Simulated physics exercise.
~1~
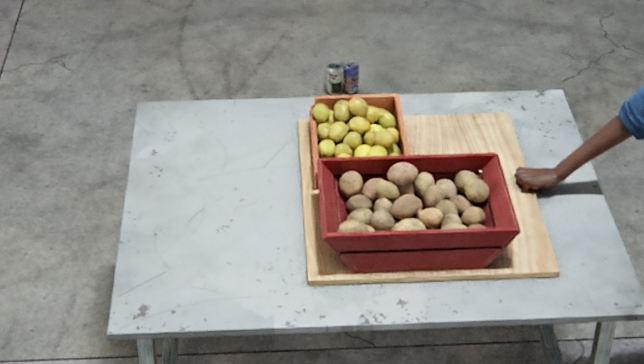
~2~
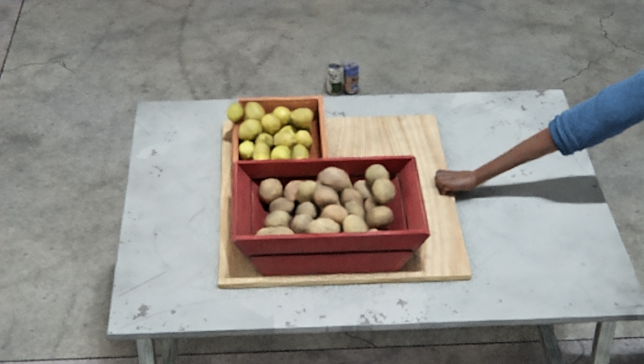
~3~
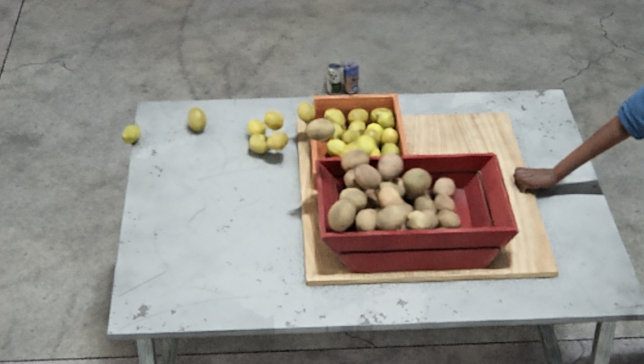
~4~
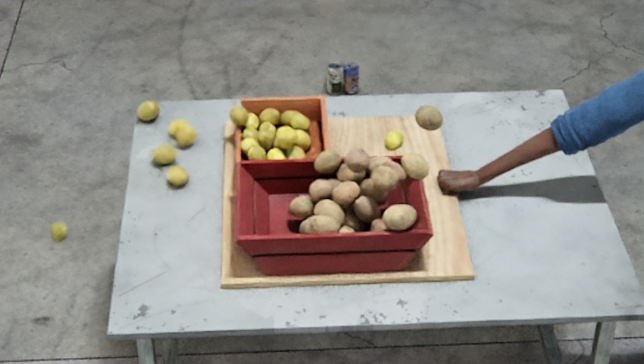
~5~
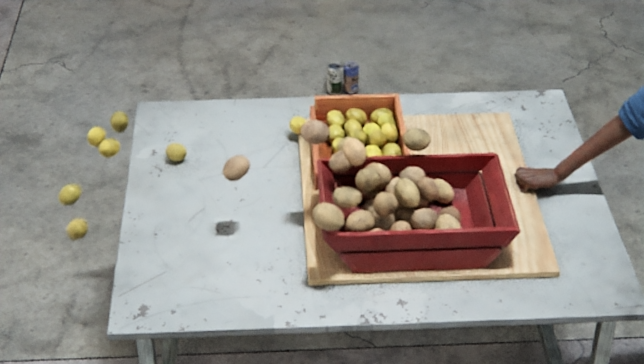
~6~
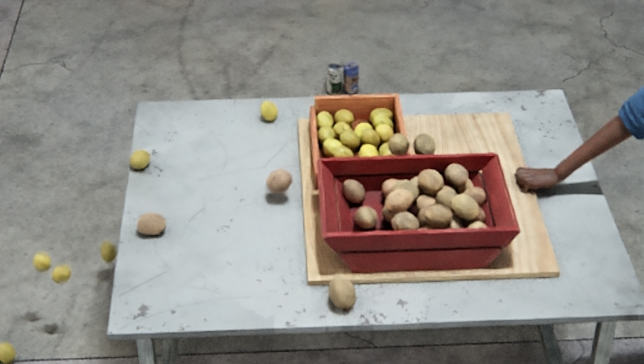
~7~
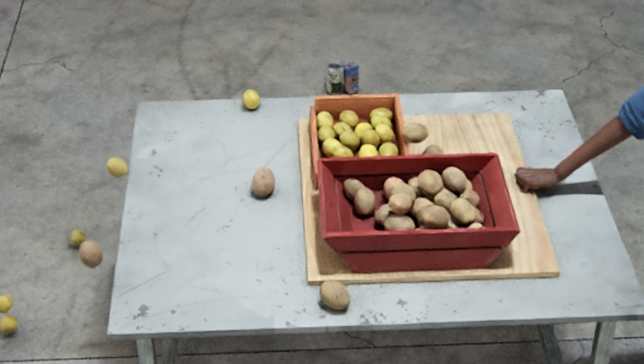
Hand shoving a board with baskets of potatoes and lemons left and right, spilling several of both before the board rests.
